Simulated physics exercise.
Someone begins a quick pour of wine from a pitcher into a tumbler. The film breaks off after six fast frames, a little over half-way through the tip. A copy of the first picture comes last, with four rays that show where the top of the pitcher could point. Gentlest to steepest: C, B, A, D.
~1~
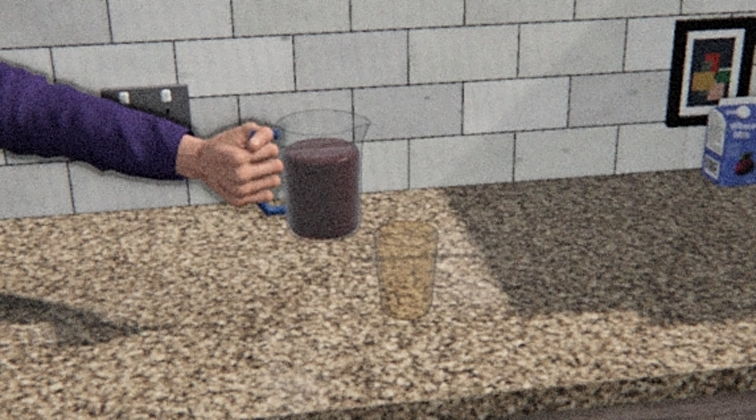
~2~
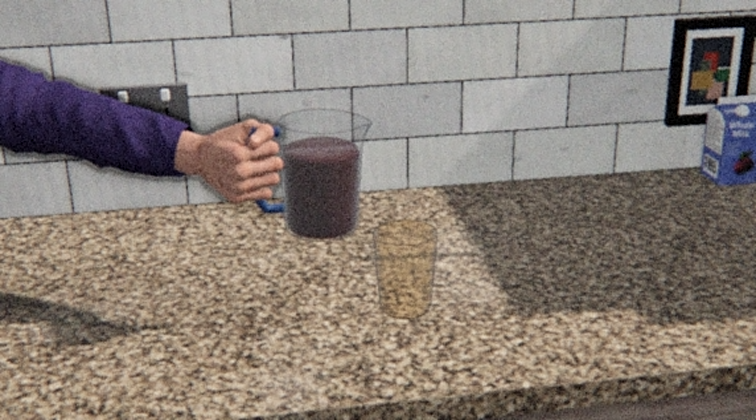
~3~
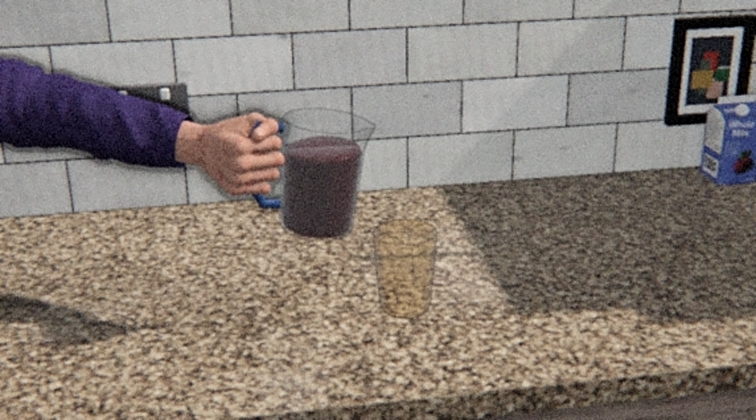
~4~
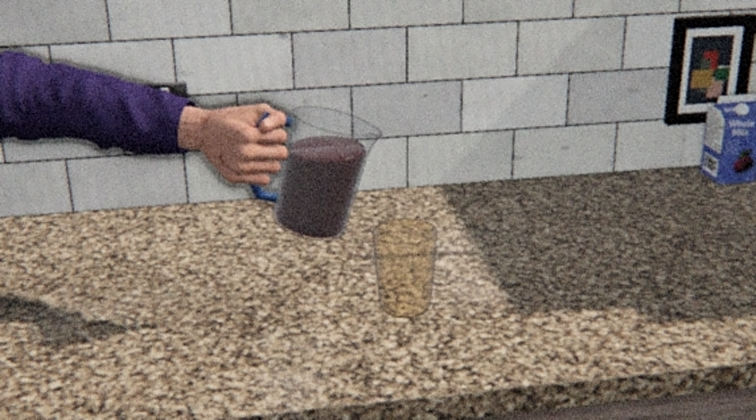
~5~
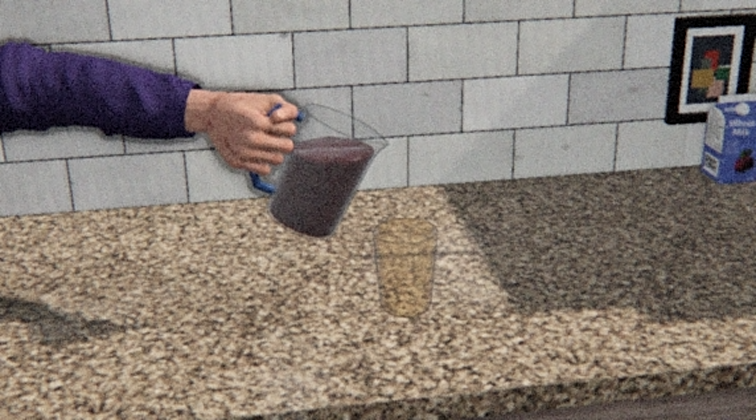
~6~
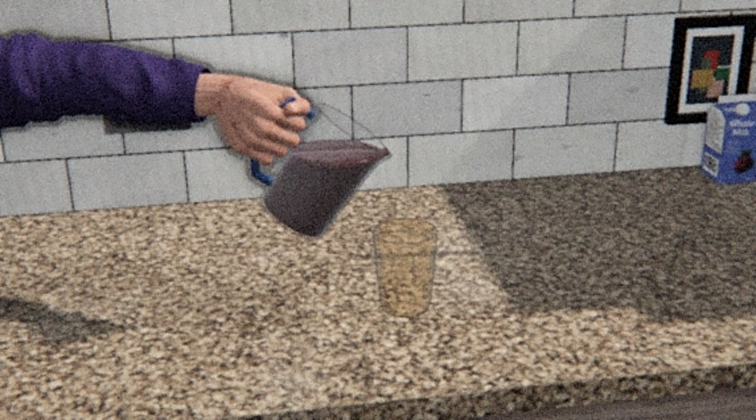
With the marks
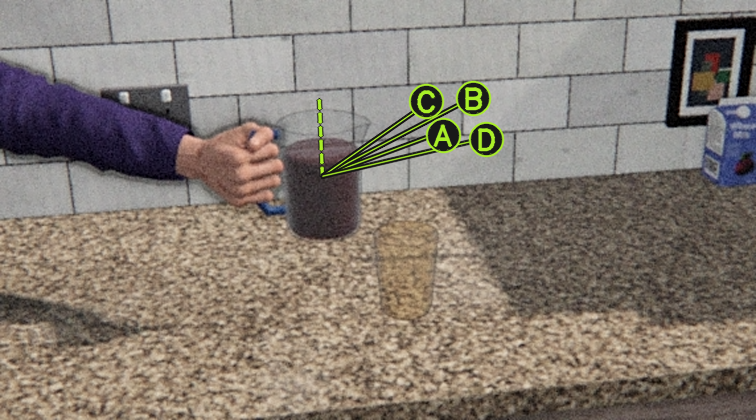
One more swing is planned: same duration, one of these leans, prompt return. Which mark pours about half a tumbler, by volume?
I would pick tilt B.
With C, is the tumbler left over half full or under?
Under half.
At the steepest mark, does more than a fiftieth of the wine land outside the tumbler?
Yes.
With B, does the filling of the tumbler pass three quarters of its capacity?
No.
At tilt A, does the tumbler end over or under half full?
Over.
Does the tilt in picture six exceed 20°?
Yes.
In lime, A at (425, 137); B at (458, 105); C at (413, 112); D at (469, 141).
With A, the tumbler ends with about 75 % of what it can hold; 8 % of the wine is spilt.
With B, the tumbler ends with about 49 % of what it can hold; 7 % of the wine is spilt.
With C, the tumbler ends with about 33 % of what it can hold; 4 % of the wine is spilt.
With D, the tumbler ends with about 81 % of what it can hold; 19 % of the wine is spilt.
